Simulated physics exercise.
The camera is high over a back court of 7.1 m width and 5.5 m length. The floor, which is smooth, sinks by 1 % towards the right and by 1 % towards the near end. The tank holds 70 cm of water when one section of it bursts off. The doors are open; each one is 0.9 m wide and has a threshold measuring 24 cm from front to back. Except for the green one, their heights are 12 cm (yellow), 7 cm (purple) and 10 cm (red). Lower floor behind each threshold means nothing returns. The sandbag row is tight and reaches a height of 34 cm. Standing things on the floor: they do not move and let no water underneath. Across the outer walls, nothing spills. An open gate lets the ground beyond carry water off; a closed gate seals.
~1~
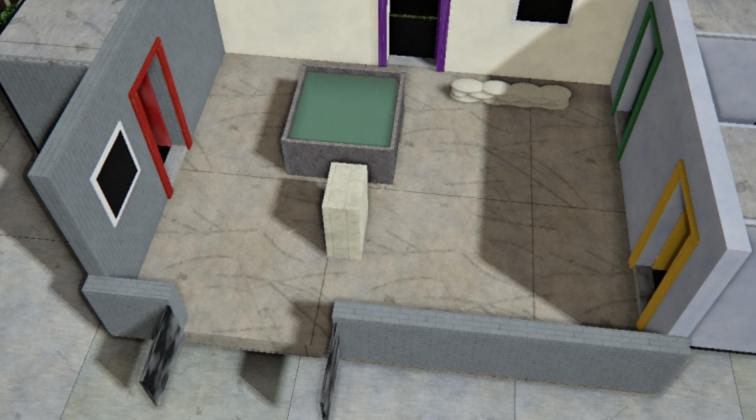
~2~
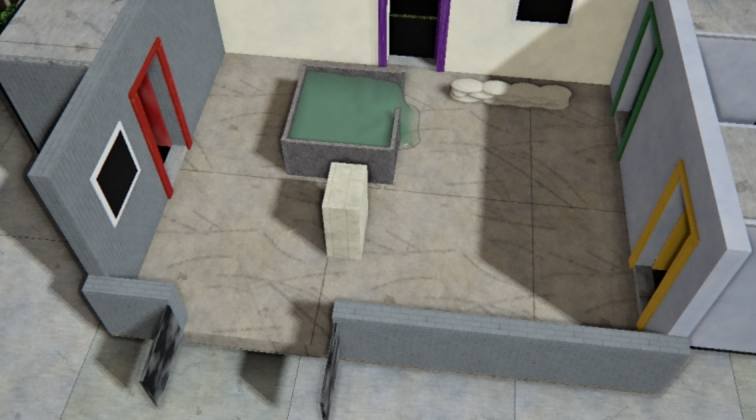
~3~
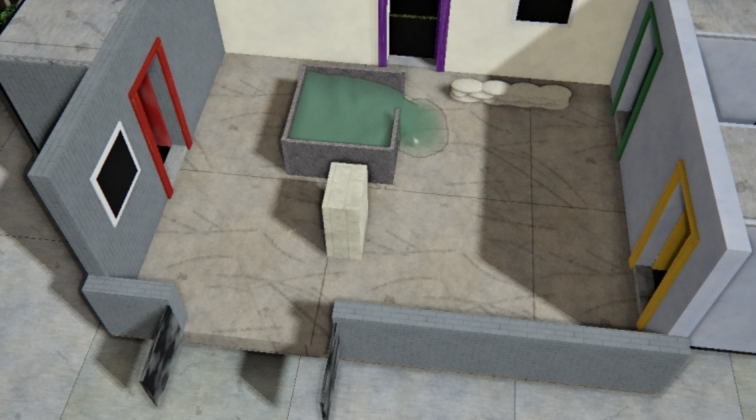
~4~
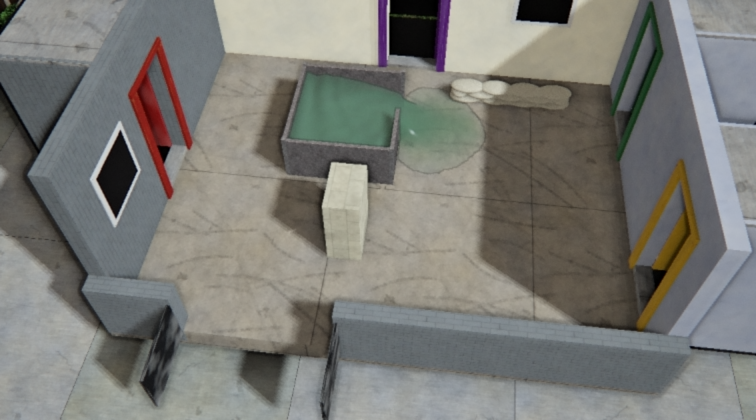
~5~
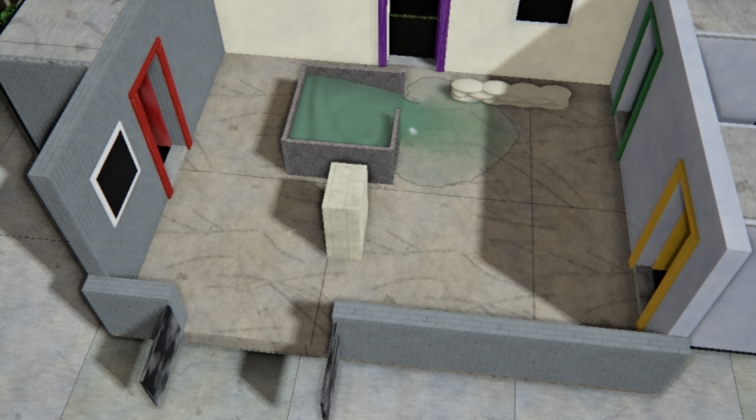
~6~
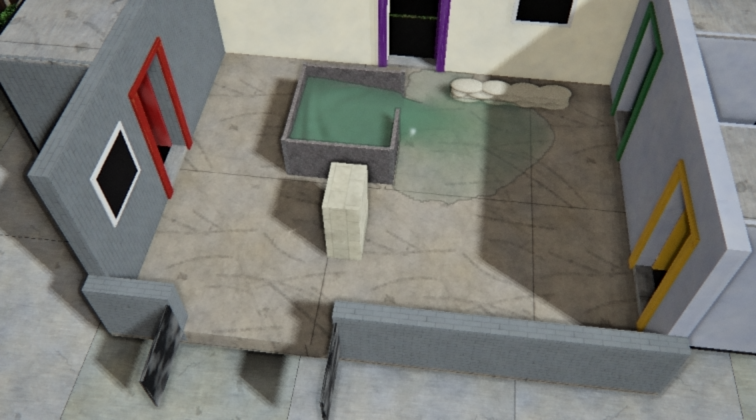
A walled courtyard with a pale, cracked-looking stone floor is seen from high above by a still camera. A grey square tank of green water stands towards the back behind a pale upright block, with a red doorway on the left, purple at the back, green and yellow on the right. The tank's right side opens and water pours out, spreading rightward in a thin, widening sheet.
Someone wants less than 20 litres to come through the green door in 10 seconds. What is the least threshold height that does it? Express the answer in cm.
It needs to be around 29 cm high.
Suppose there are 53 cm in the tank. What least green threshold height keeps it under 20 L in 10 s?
21 cm.
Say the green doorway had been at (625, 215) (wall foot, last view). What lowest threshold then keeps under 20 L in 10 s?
Minimum: About 11.5 cm.
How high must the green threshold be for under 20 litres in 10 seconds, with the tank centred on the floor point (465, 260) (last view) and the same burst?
10.0 cm or thereabouts.
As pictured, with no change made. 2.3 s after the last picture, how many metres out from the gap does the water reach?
5.4 m.
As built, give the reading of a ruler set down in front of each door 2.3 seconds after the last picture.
Yellow door 10 cm, purple door 3 cm, red door 0 cm, green door 24 cm.
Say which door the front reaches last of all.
Red.
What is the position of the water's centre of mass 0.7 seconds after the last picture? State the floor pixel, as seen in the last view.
Centre of mass: About (401, 135) px.
Then, 0.7 s after the last picture water covers 25 % of the floor, deepest (32 cm) near (411, 121); 11 cm at the green door, 6 litres in over its 15 cm threshold.
Then, 2.3 s after the last picture water covers 40 % of the floor, deepest (26 cm) near (613, 139); 24 cm at the green door, 157 litres in over its 15 cm threshold.
Then, 9.3 s after the last picture water covers 90 % of the floor, deepest (13 cm) near (640, 366); 8 cm at the green door, 210 litres in over its 15 cm threshold.
At the green door as built, the water peaked near 28 cm, 1.7 s after the last picture.
Run again over the same 10 s with other heights there, 53 litres in over 24.5 cm, 7 litres over 33 cm. The limit of 20 litres is kept from about 29 cm up.
